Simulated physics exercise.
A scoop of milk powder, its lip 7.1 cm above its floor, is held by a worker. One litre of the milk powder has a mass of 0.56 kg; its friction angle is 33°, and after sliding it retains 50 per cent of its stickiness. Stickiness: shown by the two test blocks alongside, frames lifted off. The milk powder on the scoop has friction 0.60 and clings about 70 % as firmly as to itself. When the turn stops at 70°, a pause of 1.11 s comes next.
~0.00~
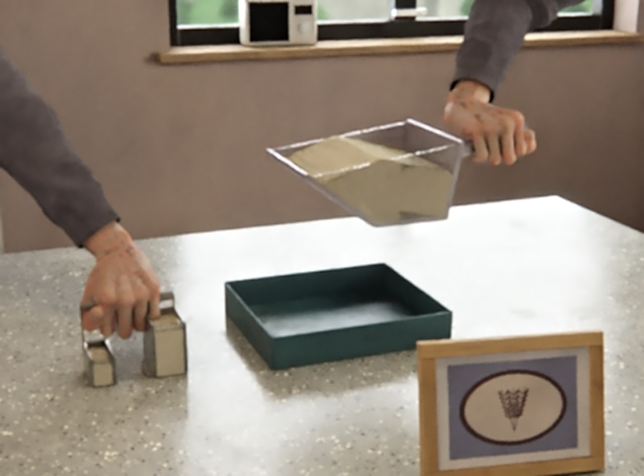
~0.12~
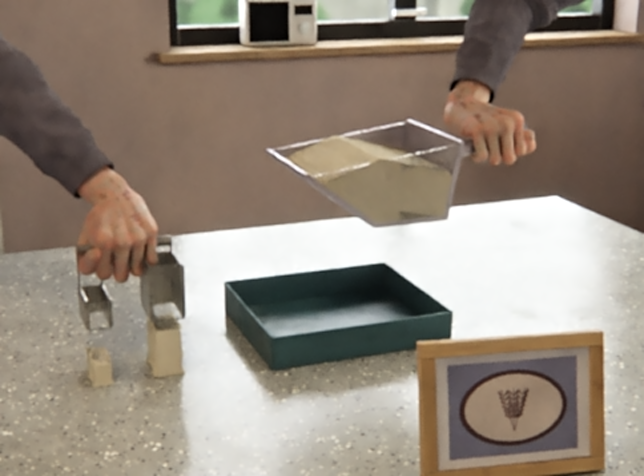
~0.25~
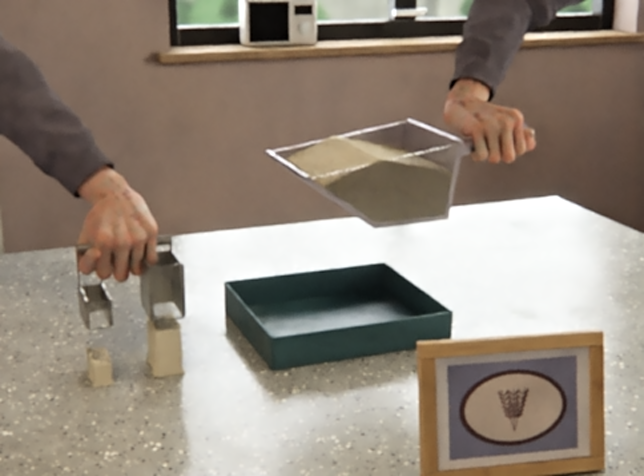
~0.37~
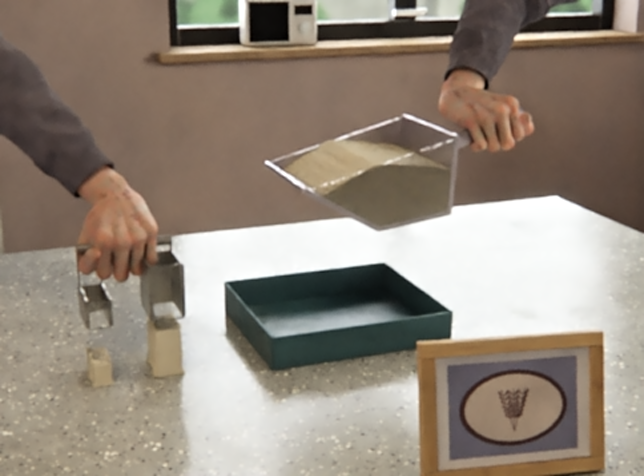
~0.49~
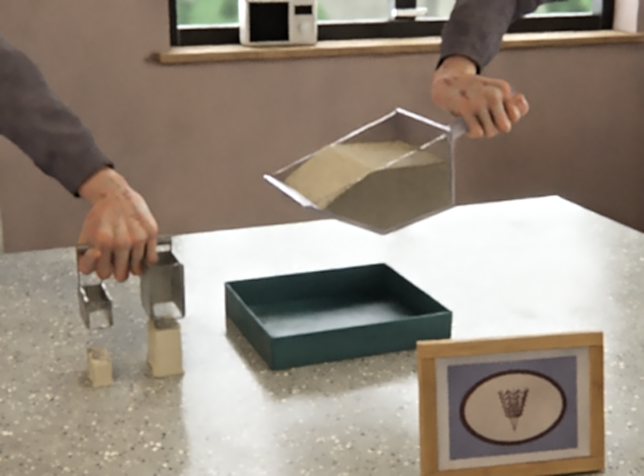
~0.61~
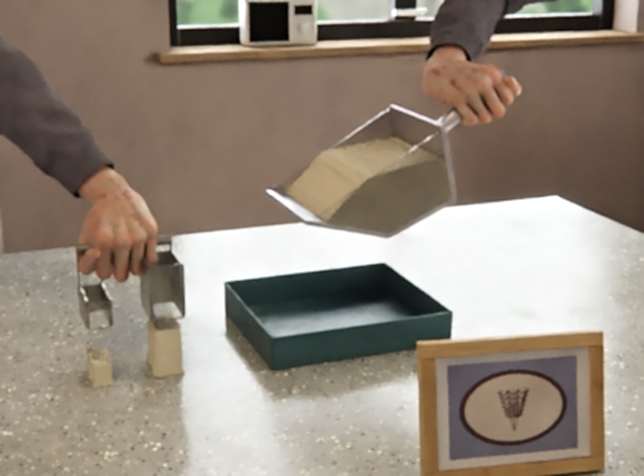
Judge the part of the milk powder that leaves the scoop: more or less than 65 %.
Finding: Beneath 65 percent.
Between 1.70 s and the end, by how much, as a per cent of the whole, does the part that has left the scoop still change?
It changes by about 3 percent of the whole.
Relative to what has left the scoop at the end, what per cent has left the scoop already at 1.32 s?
Reading: Approx. 0 per cent.
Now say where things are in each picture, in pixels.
Lip at (309, 175), tilt 0 degrees; crest of the milk powder at (377, 160); block heights 2.9 cm, 6.2 cm (left to right), in the first frame.
Lip at (309, 175), tilt 0 degrees; crest of the milk powder at (377, 160); block heights 2.9 cm, 6.2 cm (left to right), in the second frame.
Lip at (309, 177), tilt 1 degrees; crest of the milk powder at (387, 160); block heights 2.9 cm, 6.2 cm (left to right), in the third frame.
Lip at (307, 189), tilt 7 degrees; crest of the milk powder at (382, 164); block heights 2.9 cm, 6.2 cm (left to right), in the fourth frame.
Lip at (306, 205), tilt 15 degrees; crest of the milk powder at (386, 168); block heights 2.9 cm, 6.2 cm (left to right), in the fifth frame.
Lip at (308, 220), tilt 23 degrees; crest of the milk powder at (435, 160); block heights 2.9 cm, 6.2 cm (left to right), in the sixth frame.
After 0.94 s, the scoop is at 44 degrees and 0 % has left it.
After 1.32 s, the scoop is at 68 degrees and 0 % has left it.
After 1.70 s, the scoop is at 70 degrees and 54 % has left it.
After 2.08 s, the scoop is at 70 degrees and 57 % has left it.
After 2.56 s, the scoop is at 70 degrees and 57 % has left it.
